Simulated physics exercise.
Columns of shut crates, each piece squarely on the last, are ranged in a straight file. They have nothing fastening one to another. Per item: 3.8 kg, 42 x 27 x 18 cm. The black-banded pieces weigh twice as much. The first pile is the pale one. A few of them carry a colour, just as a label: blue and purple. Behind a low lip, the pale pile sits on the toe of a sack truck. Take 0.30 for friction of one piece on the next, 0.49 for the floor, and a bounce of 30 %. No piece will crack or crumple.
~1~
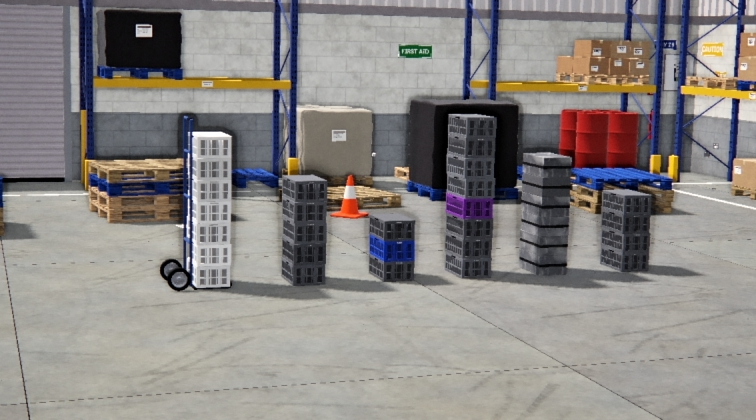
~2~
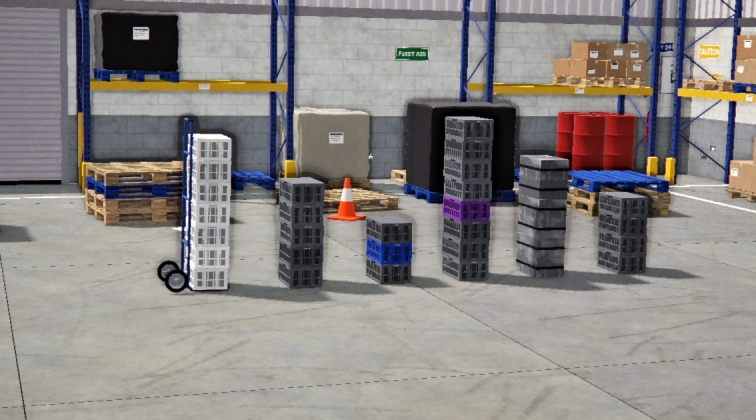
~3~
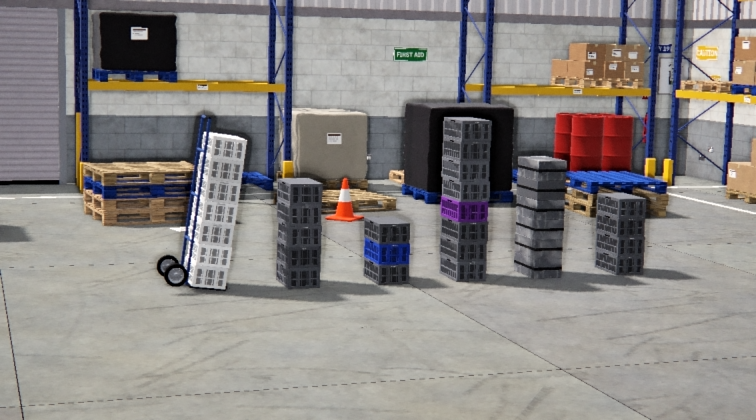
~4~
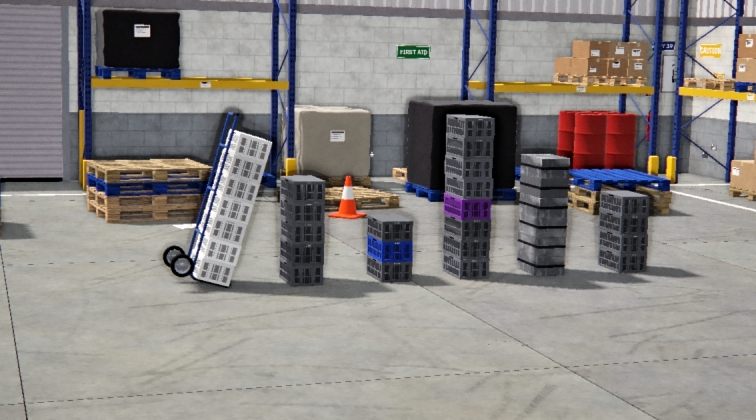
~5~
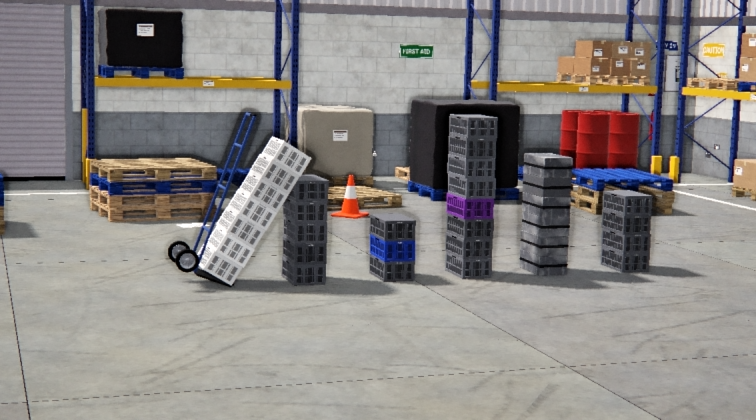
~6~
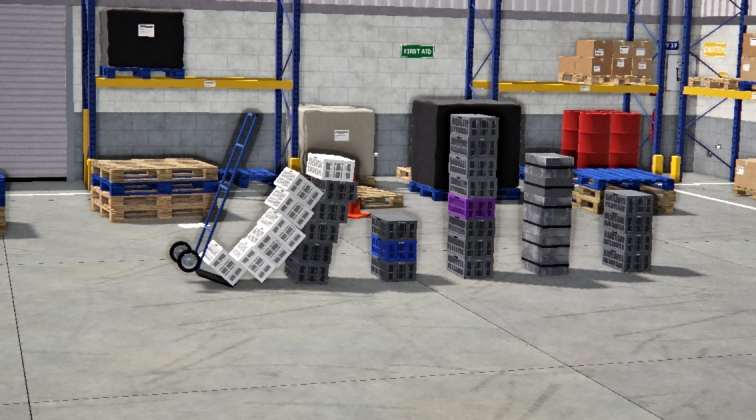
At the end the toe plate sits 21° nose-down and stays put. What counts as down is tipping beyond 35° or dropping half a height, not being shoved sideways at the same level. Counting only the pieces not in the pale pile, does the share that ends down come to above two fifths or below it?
Below two fifths.
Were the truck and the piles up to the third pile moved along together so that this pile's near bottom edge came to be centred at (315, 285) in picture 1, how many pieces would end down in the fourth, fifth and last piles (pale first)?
Count of fallen pieces - fourth: 0; fifth: 0; last: 0.
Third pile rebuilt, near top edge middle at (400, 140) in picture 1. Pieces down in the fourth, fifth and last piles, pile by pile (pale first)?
Result: Fourth pile 8, fifth pile 5, last pile 3.
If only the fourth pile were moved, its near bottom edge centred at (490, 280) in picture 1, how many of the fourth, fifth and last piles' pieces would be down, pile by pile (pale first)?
Pile tally - fourth: 0, fifth: 0, last: 0.
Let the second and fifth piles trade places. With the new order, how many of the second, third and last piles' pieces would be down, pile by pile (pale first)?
Down per pile: Second 5, third 2, last 3.
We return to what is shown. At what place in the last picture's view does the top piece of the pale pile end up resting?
Resting point in the last picture: Around (441, 234).
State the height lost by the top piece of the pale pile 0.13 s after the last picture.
Some 20 centimetres.
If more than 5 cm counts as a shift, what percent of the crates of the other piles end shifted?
Result: 25 per cent.
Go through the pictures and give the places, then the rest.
In the first picture (each place is the centre of the face we see best), truck frame (191, 153) 0° forward; blue crate (400, 251); purple crate (478, 209); the others all in place.
Truck frame (191, 155) 1° forward; purple crate (475, 211), in the second picture.
Truck frame (205, 152) 8° forward, top of the pale pile leaning 8°; purple crate (473, 212); the others all in place, in the third picture.
Truck frame (228, 148) 16° forward, top of the pale pile leaning 16°; purple crate (476, 209); the others all in place, in the fourth picture.
Truck frame (243, 147) 21° forward, top of the pale pile leaning 32°; purple crate (479, 209); the others all in place, in the fifth picture.
Truck frame (245, 148) 21° forward, top of the pale pile leaning 5°; purple crate (481, 209); blue crate (402, 251); steepest lean 5°, the crate at (316, 253); 5 have shifted, in the sixth picture.
Then, 0.13 s later than the last frame, 7 of the pale pile down; none of the 26 other crates down, 5 disturbed.
Then, 0.39 s later than the last frame, 6 of the pale pile down; 4 of the 26 other crates down.
Then, 1.47 s later than the last frame, 6 of the pale pile down; 6 of the 26 other crates down; blue crate tilted 42°; purple crate moved 55 mm.
When it is over, 6 of the pale pile down; 6 of the 26 other crates down; blue crate tilted 68°, 10 cm lower; purple crate moved 6 cm. That is 23 per cent. In pixels of the last frame, middles, blue crate near (422, 258), purple crate near (478, 205).
